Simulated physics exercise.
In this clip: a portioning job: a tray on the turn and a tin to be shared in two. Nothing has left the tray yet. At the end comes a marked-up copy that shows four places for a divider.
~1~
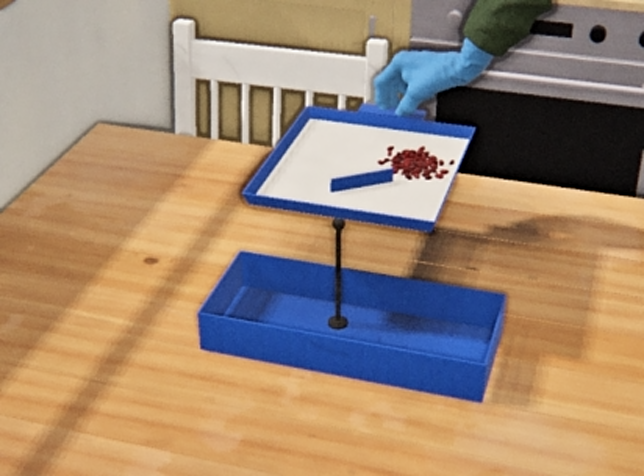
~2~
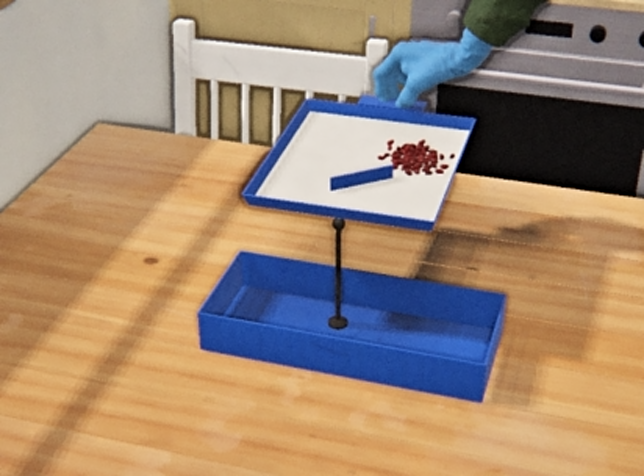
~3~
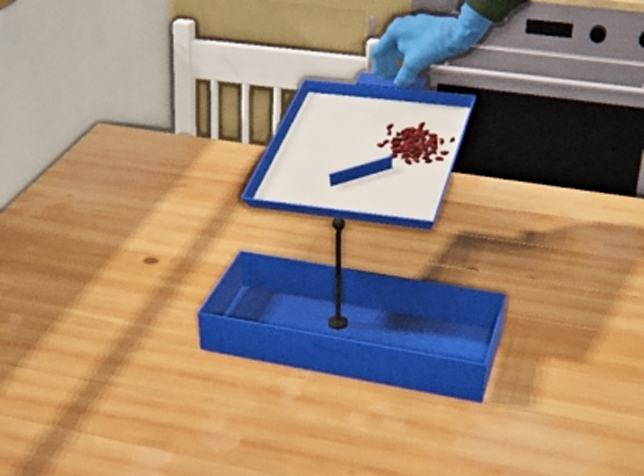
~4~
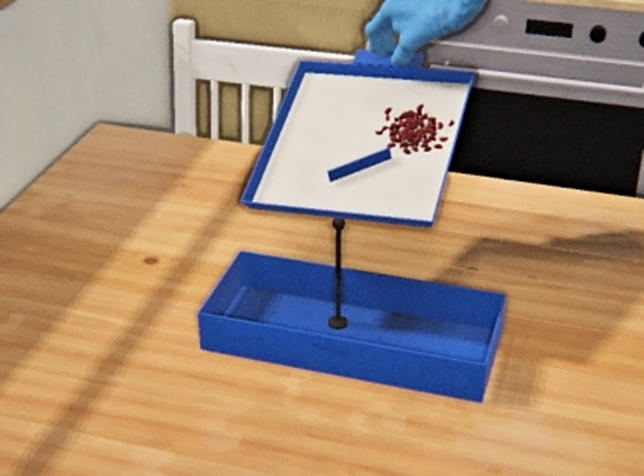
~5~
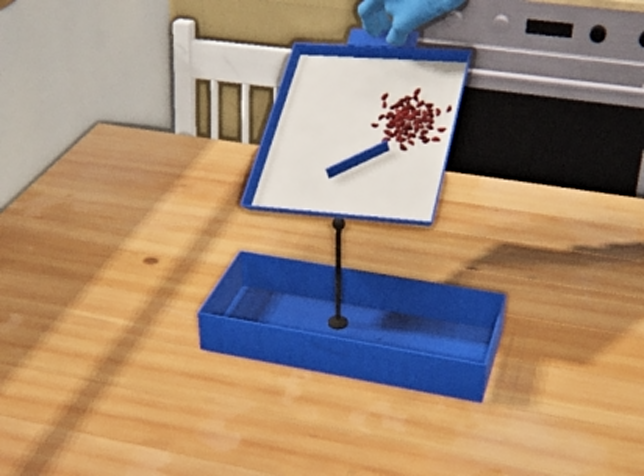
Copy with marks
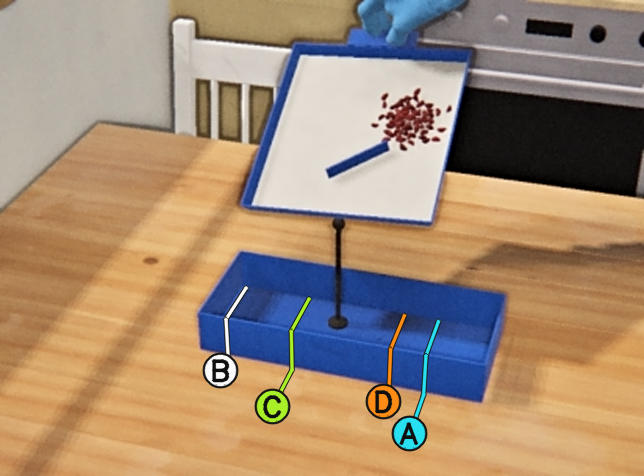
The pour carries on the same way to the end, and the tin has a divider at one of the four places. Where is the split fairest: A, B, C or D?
Use line C.
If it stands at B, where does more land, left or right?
Right.
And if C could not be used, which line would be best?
B it is.
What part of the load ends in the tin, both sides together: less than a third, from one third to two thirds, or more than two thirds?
About that: More than two thirds.
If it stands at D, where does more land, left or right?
The left side.
On the marked copy, line A crosses the front rim at (426, 354); line B crosses the front rim at (226, 318); line C crosses the front rim at (291, 330); line D crosses the front rim at (390, 348).
With A, of what is caught, every piece on the left of the divider, not one piece on the right.
With B, of what is caught, roughly a quarter on the left of the divider, the larger part on the right.
With C, of what is caught, roughly a third on the left of the divider, roughly two thirds on the right.
With D, of what is caught, almost all on the left of the divider, just a few on the right.
